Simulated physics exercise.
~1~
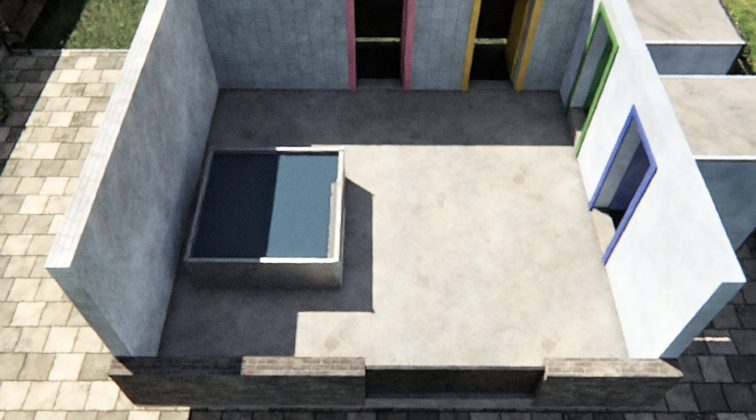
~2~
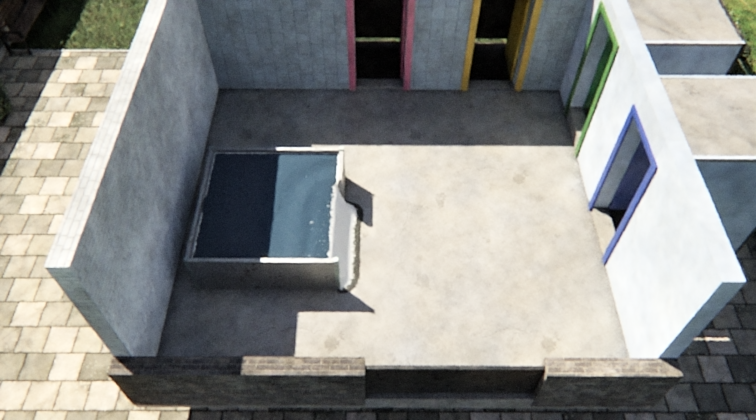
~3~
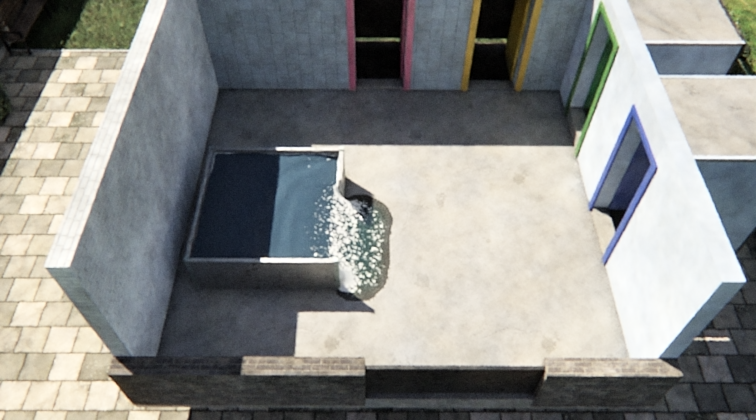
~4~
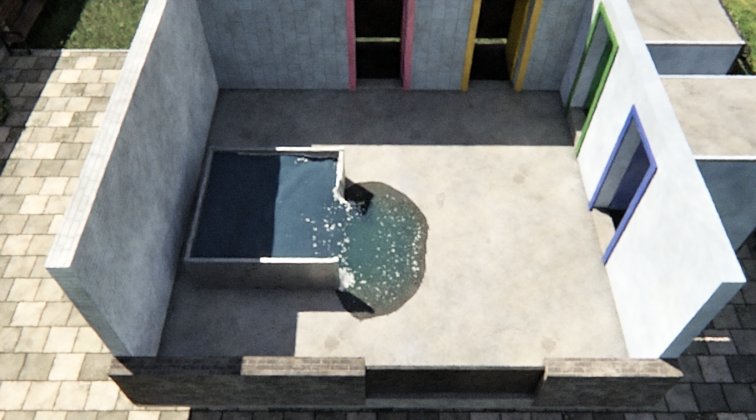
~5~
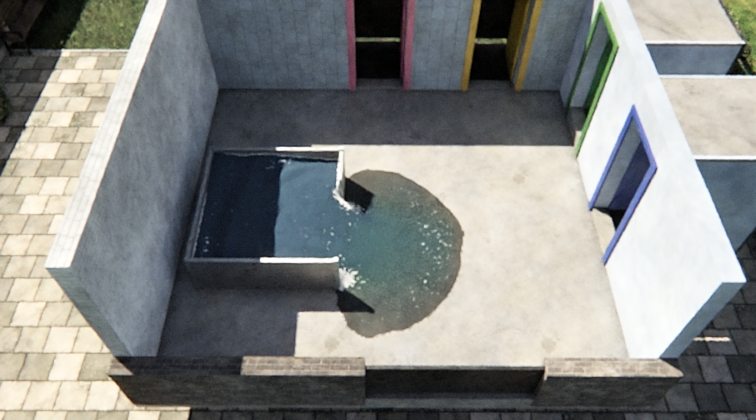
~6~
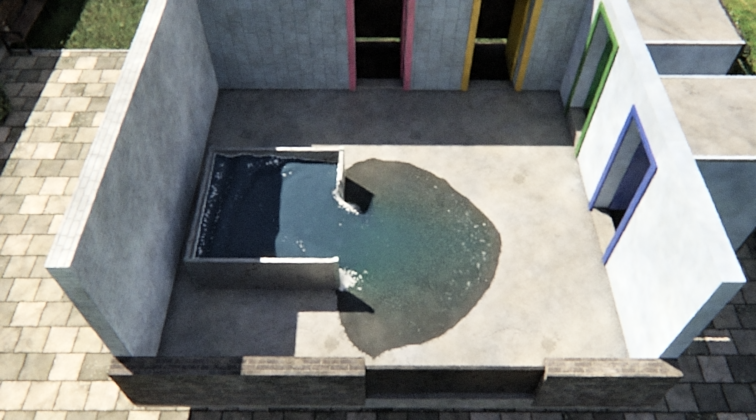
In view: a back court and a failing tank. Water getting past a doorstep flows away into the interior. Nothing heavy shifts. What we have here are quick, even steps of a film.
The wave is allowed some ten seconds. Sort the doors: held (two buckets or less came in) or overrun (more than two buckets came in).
Sorted: Pink door held, yellow door overrun, green door held, blue door overrun.
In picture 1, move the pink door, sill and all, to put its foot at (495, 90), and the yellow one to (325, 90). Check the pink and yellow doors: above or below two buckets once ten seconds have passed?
Pink door: Exceeds the limit. Yellow door: Falls short.
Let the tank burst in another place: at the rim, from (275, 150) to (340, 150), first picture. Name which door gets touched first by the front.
The door marked pink comes first.
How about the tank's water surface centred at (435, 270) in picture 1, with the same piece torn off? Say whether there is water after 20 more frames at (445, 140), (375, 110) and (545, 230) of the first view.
Hit, spared, hit.
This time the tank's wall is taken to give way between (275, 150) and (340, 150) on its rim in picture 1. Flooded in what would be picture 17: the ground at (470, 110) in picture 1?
At that place: Wet.
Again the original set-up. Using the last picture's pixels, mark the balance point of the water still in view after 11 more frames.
Around pixel (386, 249) of the last picture.
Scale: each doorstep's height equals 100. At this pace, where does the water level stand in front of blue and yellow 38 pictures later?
About 90 and 390 per cent.
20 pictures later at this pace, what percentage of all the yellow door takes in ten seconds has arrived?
Estimated share: About 0 %.
A moment on, water covers 40 % of the floor; the pink door not reached, the yellow door not reached, the green door not reached, the blue door under two buckets in.
Next, water covers 50 % of the floor; the pink door not reached, the yellow door not reached, the green door wet at the sill, nothing in, the blue door over two buckets in.
Then, water covers 55 % of the floor; the pink door not reached, the yellow door wet at the sill, nothing in, the green door wet at the sill, nothing in, the blue door far over two buckets in.
Later, water covers 70 % of the floor; the pink door wet at the sill, nothing in, the yellow door over two buckets in, the green door wet at the sill, nothing in, the blue door far over two buckets in.
In the end, water covers 95 % of the floor; the pink door wet at the sill, nothing in, the yellow door far over two buckets in, the green door wet at the sill, nothing in, the blue door far over two buckets in.
